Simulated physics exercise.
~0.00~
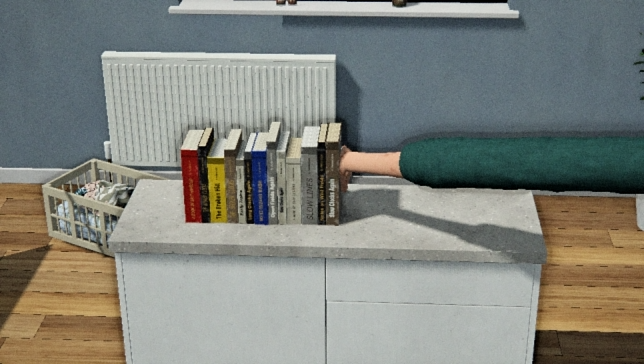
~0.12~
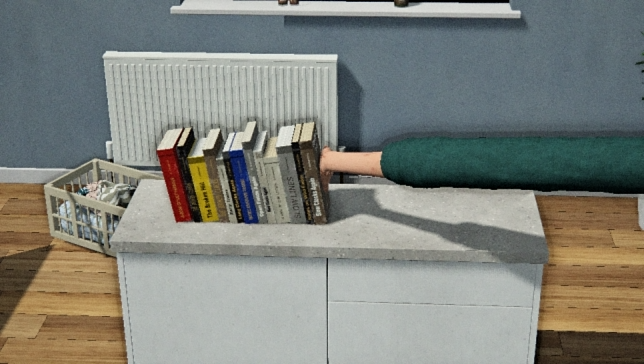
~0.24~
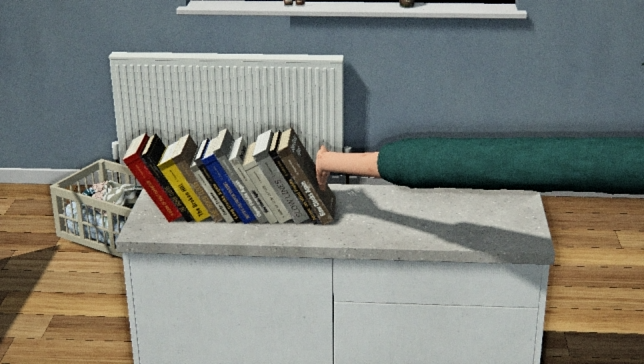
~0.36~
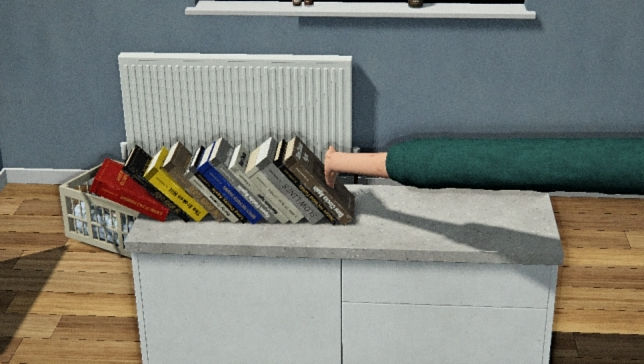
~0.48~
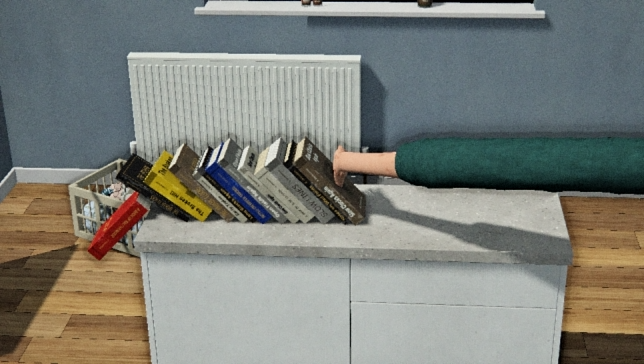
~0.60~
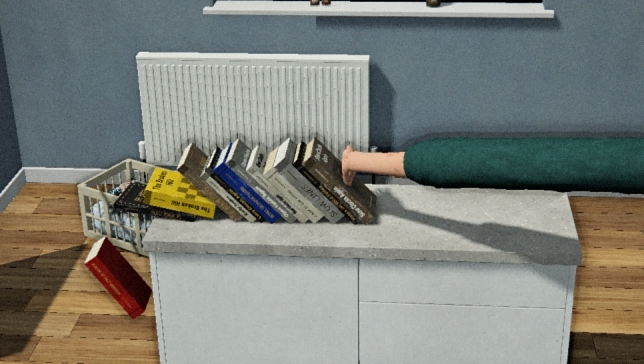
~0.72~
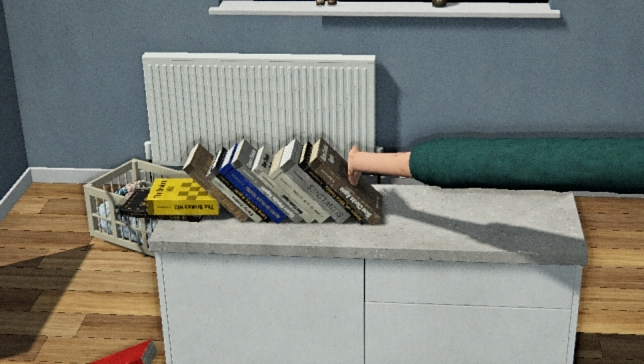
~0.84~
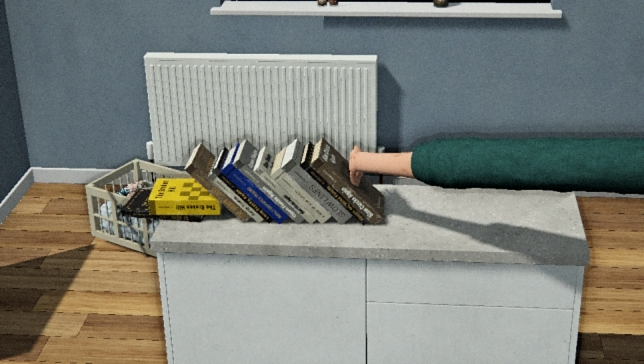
On a worktop, a hand pushes a row of books left, toppling the red one off the edge.
